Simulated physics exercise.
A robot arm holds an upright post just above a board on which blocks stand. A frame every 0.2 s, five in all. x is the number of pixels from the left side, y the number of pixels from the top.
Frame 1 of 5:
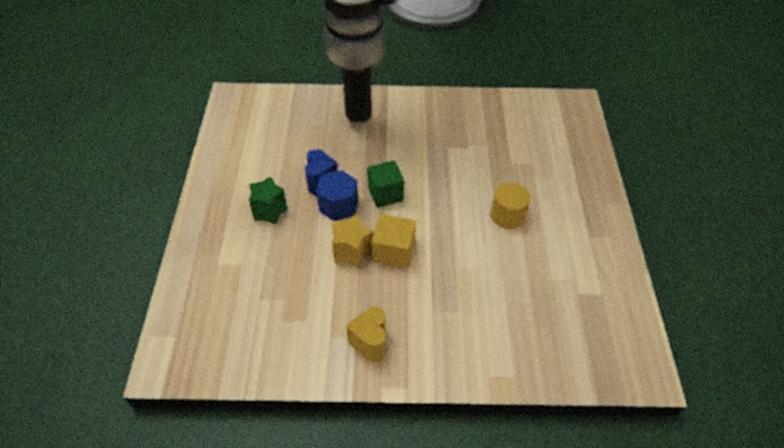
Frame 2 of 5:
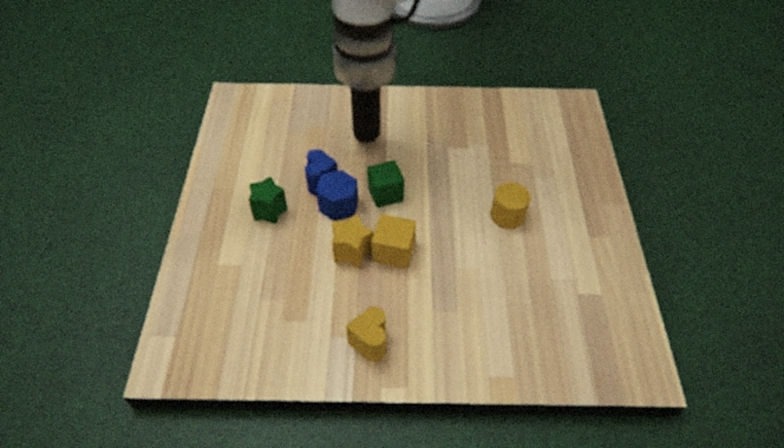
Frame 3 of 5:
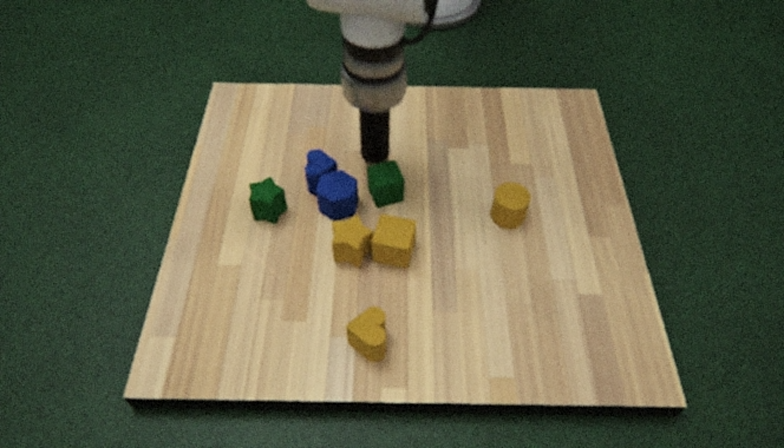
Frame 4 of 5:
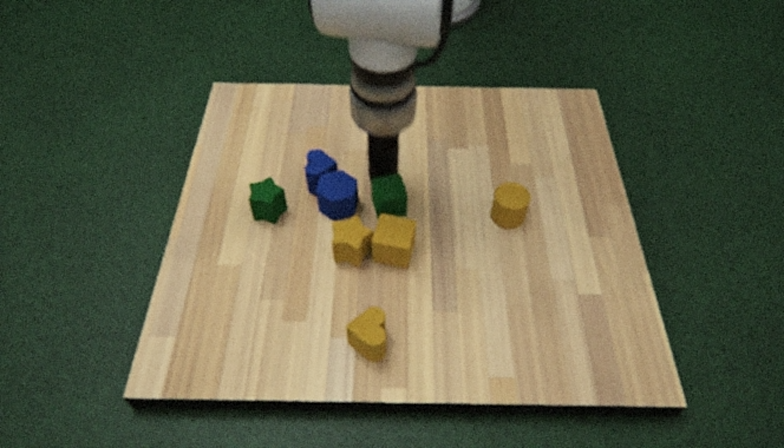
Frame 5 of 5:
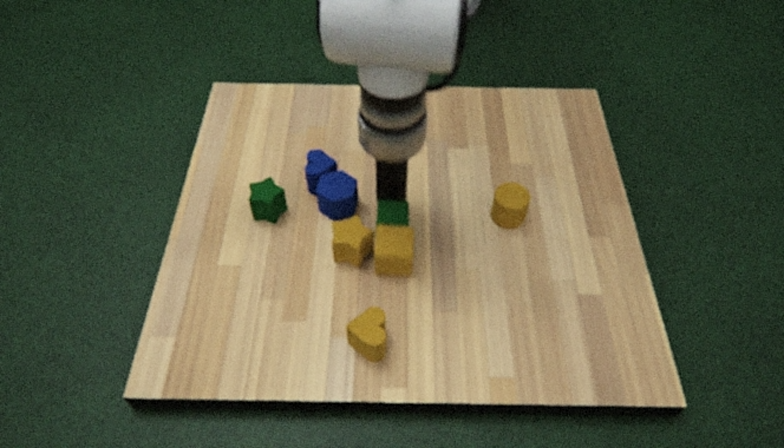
Robot arm moving forward over a wooden board, pushing a green block against a yellow square block and nudging both nearer.
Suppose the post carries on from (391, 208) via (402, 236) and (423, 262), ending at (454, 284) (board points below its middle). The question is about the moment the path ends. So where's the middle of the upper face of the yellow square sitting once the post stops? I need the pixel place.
Its top centre is at about (395, 301).
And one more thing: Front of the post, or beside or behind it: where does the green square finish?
Left aside or behind.
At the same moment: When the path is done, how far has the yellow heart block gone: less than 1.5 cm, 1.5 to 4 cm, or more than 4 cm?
Short of 1.5 cm.
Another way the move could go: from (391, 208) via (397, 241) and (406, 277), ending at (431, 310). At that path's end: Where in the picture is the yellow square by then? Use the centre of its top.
At roughly (407, 357).
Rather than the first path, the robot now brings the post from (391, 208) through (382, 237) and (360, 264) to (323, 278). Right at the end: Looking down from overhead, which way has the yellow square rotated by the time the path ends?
It twists against the clock when seen from above.
The first path, step by step. One third of the way, post (402, 228); green square (402, 243); yellow square (397, 273).
Two thirds of the way, post (424, 255); yellow heart block (367, 328); green square (414, 270), turned 30° clockwise; yellow square (395, 299), turned 30° clockwise.
At the end, post (455, 277); yellow star-shaped block not moved; yellow heart block (366, 330); green square (416, 274), turned 35° clockwise; yellow square (395, 301), turned 35° clockwise.
